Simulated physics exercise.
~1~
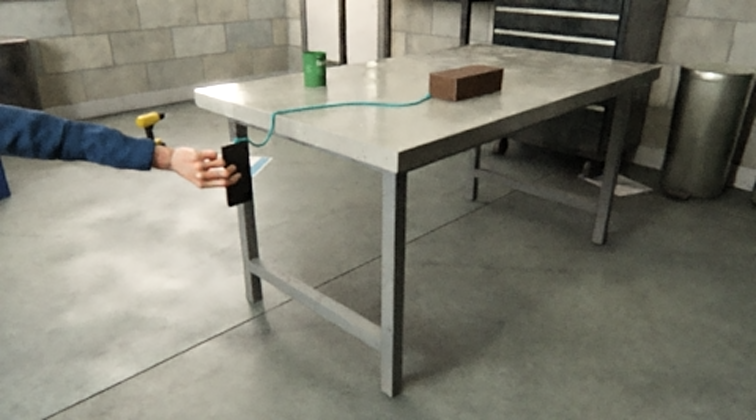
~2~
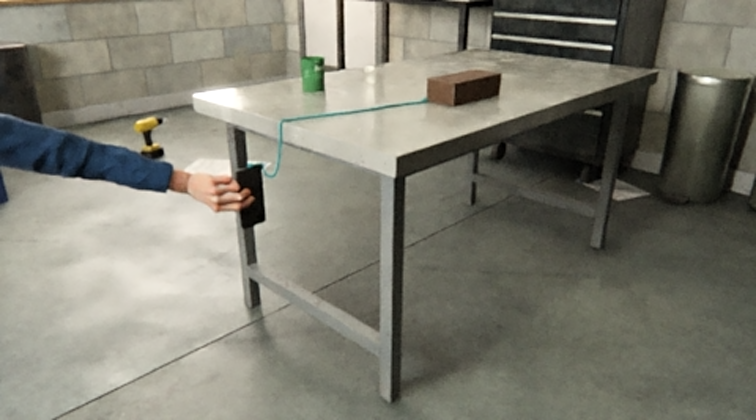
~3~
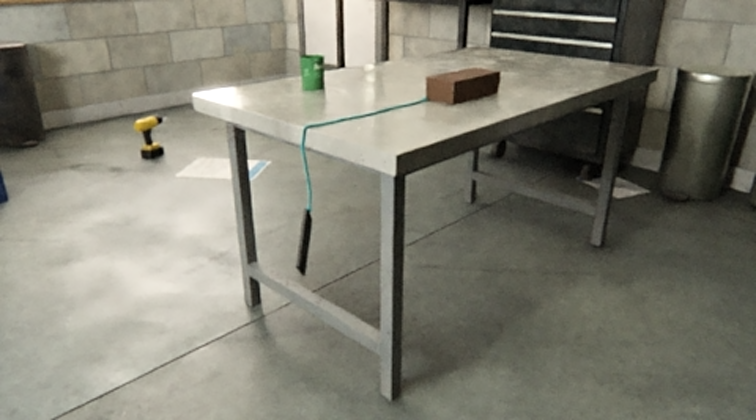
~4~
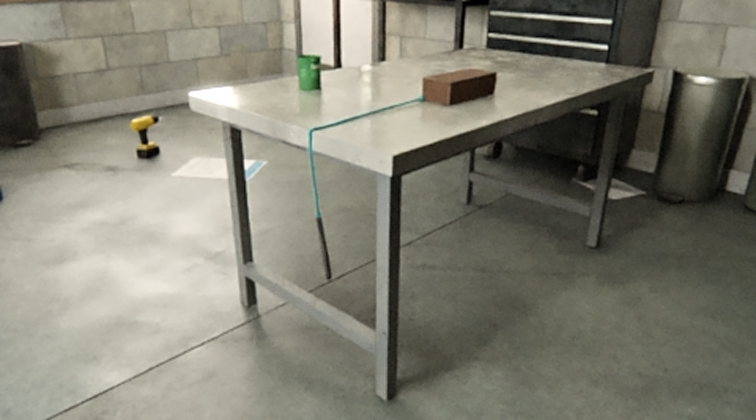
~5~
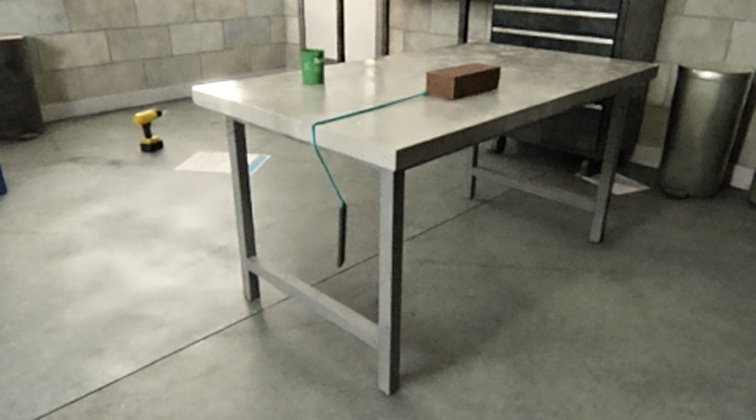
At first, a hand in a blue sleeve holds a black phone beside the near end of a metal workbench, with a teal string running from it across the tabletop to a brown brick. The hand lowers the phone a little, moving it to the right. It then lets go and withdraws out of view, leaving the phone hanging on the string over the bench's edge. The phone tilts and swings to the right beneath the tabletop. Finally, it is still dangling above the floor, while the brick and the green cup remain in place on the bench.
